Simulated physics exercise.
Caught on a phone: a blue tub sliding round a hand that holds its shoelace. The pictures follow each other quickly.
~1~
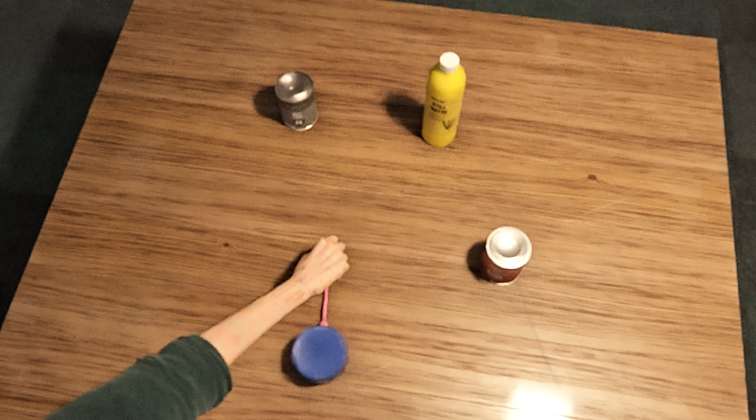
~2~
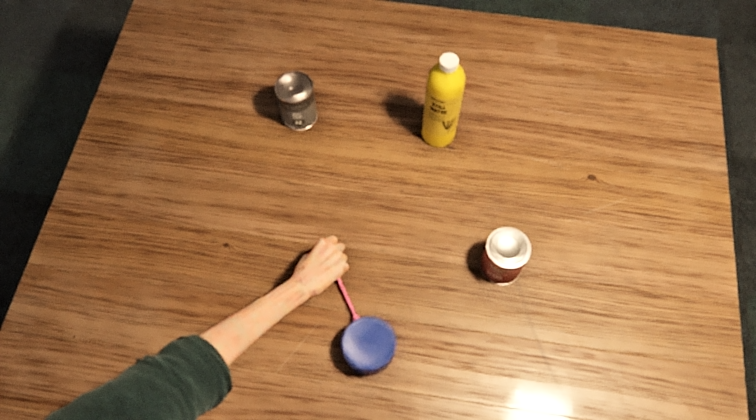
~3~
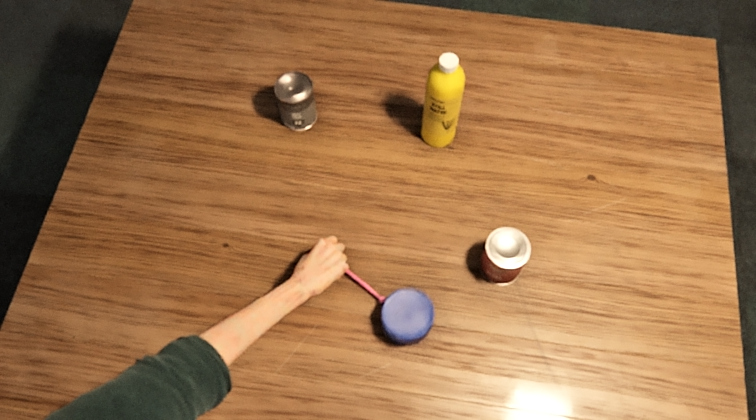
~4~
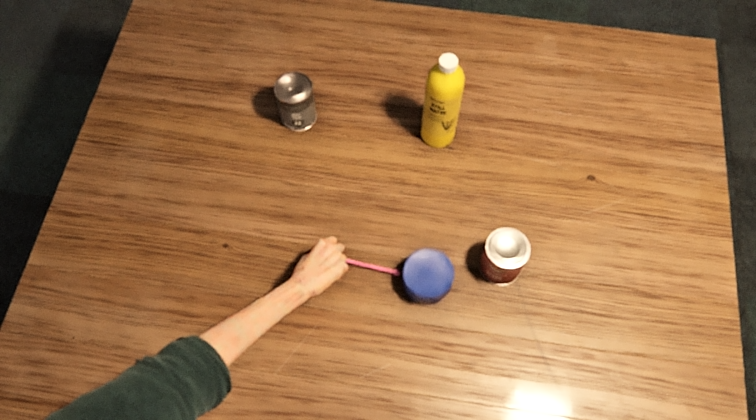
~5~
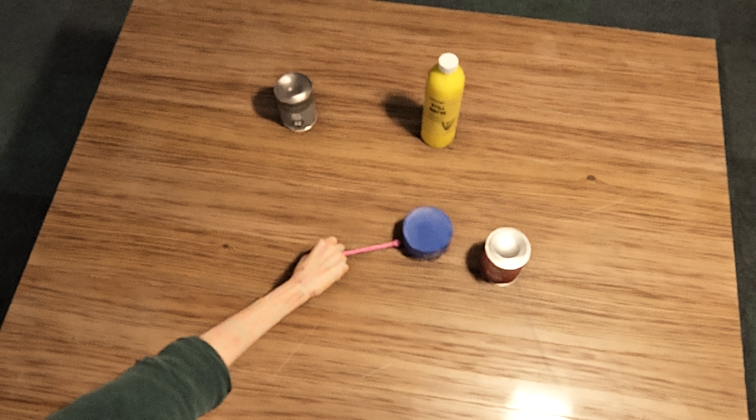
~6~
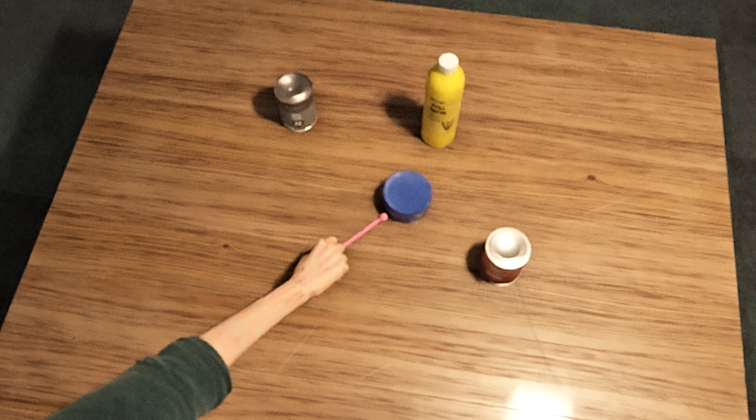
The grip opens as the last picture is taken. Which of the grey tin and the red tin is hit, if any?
As it turns out, the grey tin is struck. The red tin remains clear.
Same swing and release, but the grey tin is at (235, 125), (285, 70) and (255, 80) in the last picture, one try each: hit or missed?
First try: It remains clear; second try: It takes a knock; third try: It is bumped.
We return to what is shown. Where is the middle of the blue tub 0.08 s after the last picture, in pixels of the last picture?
Near (345, 146).
Then, 0.08 s later than the last view, tub near (345, 146).
Then, 0.20 s later than the last view, tub near (324, 127); grey tin pushed aside.
Finally, tub near (324, 127); grey tin pushed aside. The grey tin gets hit and the red tin escapes it.
